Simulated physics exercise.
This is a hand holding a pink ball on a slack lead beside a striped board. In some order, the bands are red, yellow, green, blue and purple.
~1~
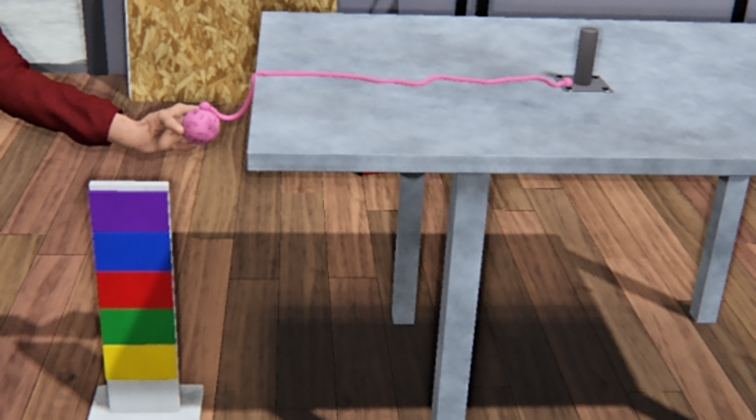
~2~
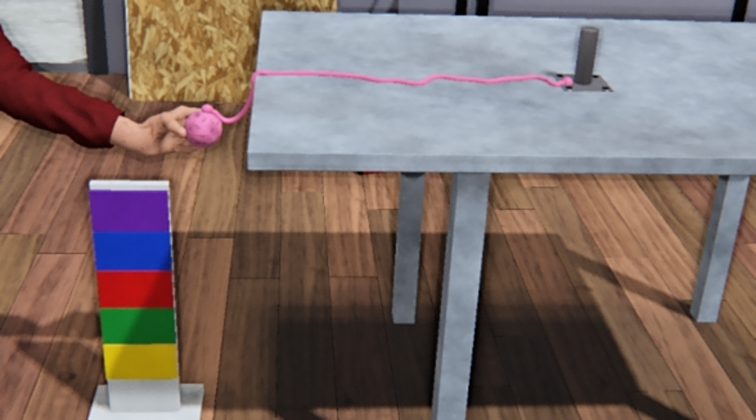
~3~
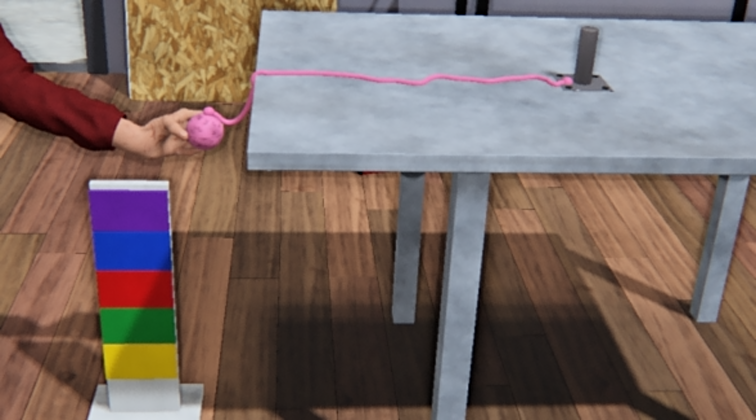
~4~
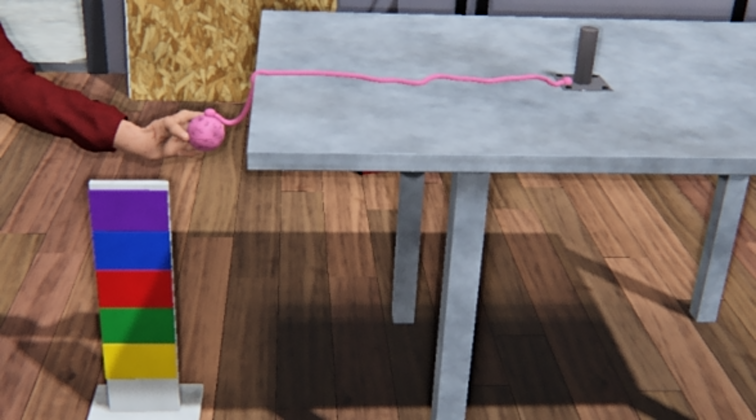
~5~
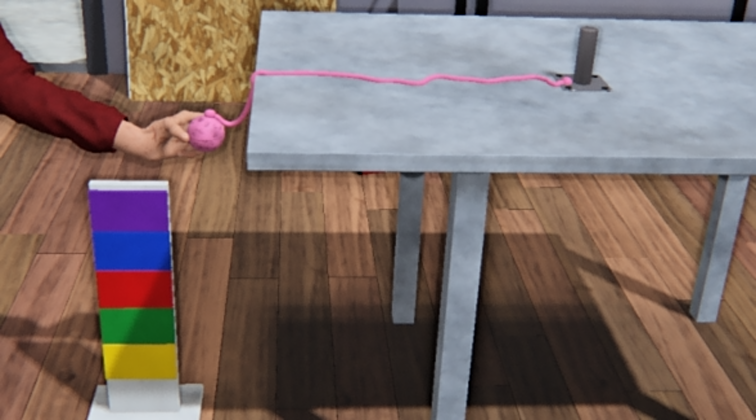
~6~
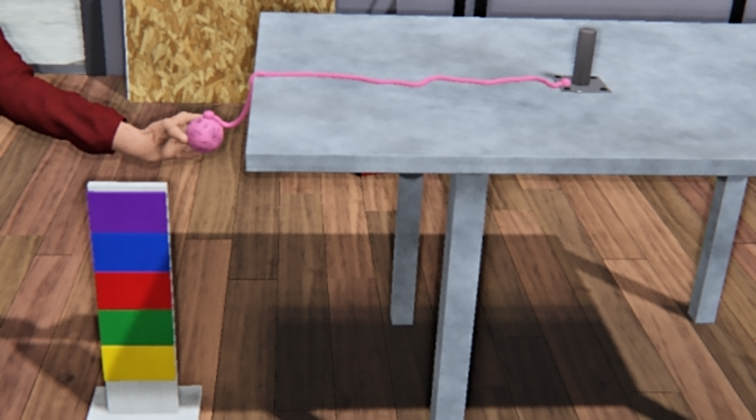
To begin with, a hand in a dark red sleeve holds a pink ball just off the left edge of a grey table, above a striped board. The ball and hand shift very slightly down and to the right, then stay nearly still, while the pink lead lies across the tabletop almost unchanged.
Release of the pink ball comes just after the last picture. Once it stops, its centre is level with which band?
The purple band.
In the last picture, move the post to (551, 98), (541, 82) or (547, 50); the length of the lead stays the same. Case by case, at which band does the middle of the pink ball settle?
In turn, blue, then blue, then purple.
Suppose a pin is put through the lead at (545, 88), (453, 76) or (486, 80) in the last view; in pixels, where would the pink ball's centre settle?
About (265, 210), (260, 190) and (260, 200).
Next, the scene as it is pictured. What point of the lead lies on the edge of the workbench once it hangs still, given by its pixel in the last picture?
It is around (288, 75).
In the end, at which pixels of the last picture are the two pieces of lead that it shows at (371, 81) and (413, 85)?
In that view they sit near (338, 79) and near (380, 79).
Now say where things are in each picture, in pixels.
In the first frame, pink ball (201, 126); purple (129, 213); blue (132, 253); red (135, 291); green (138, 328); yellow (140, 364).
In the second frame, pink ball (203, 129); lead through (543, 79) (473, 80) (408, 83) (333, 74) (256, 79).
In the third frame, pink ball (205, 131).
In the fourth frame, pink ball (205, 133); lead through (543, 79) (473, 80) (408, 83) (332, 74) (255, 79).
In the fifth frame, pink ball (206, 134).
In the sixth frame, pink ball (205, 135); lead through (541, 80) (471, 82) (406, 84) (331, 76) (254, 81).
Early on, ball near (230, 205); level with purple.
Midway, ball near (251, 214); level with purple.
Near the end, ball near (272, 212); level with purple.
Finally, ball near (263, 213); level with purple. Its centre hangs level with the purple band.
